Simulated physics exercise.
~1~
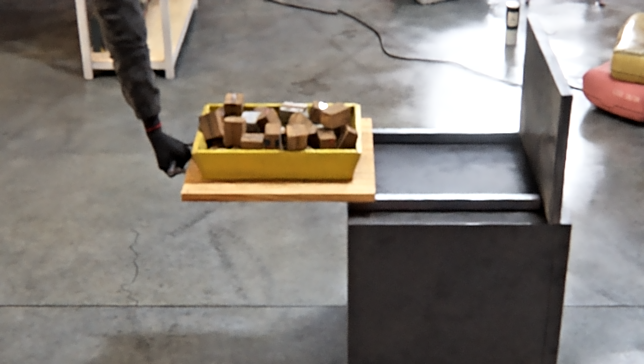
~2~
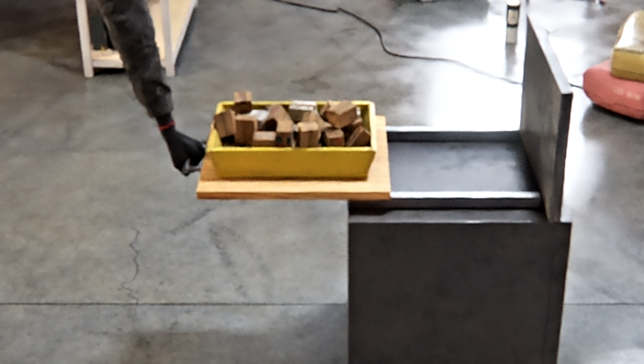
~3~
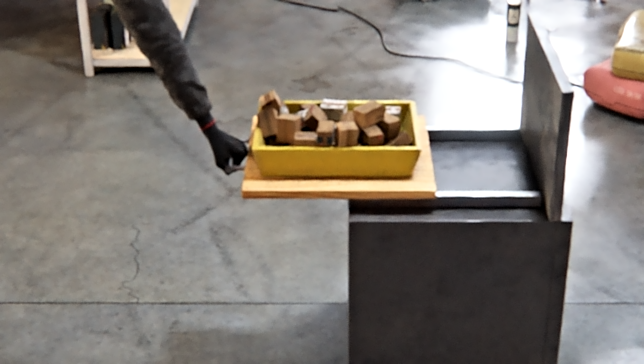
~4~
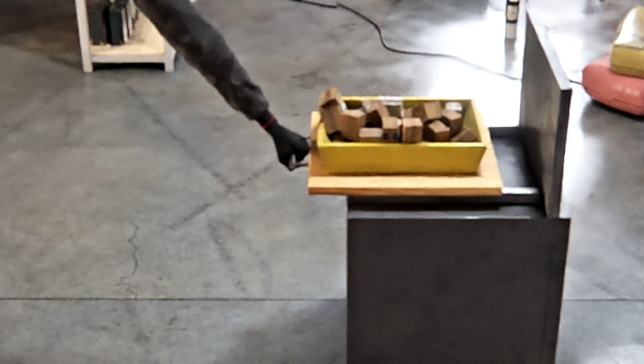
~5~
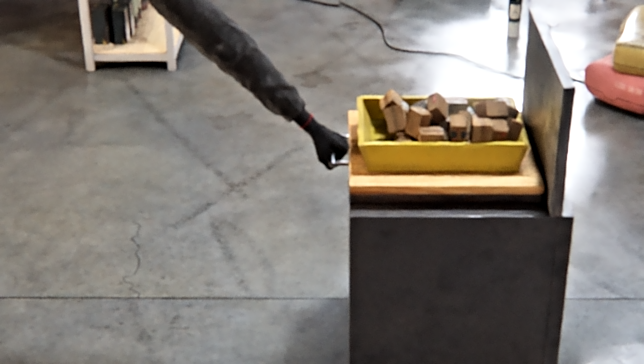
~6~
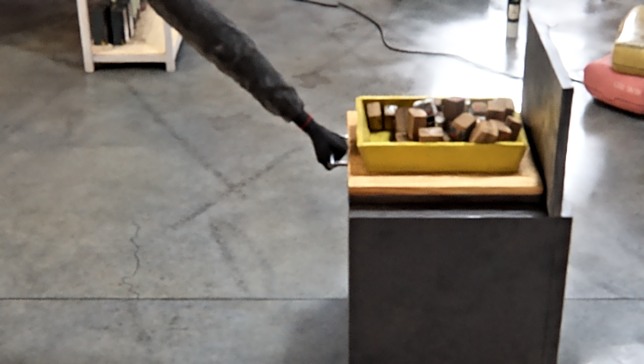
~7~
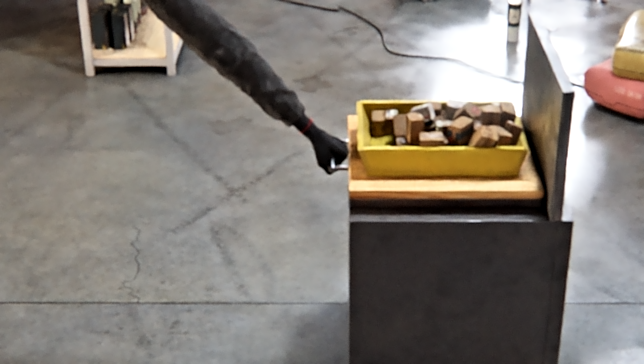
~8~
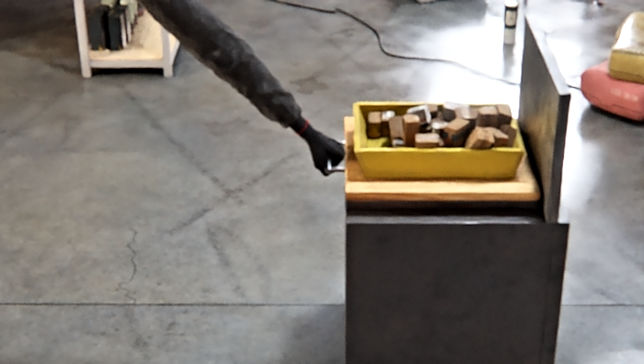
A yellow box heaped with small brown blocks sits on a pale wooden shelf that juts out to the left of a dark grey cabinet with a tall back panel. The view looks slightly down on a smooth concrete floor, with a white rack, a black cable and red and yellow bags behind, and sways a little. A dark-sleeved arm with a black glove grips the shelf's left end and pushes it right. The shelf slides over the cabinet and stops near the panel. The blocks shift and settle, all staying inside, while the hand remains at the edge.
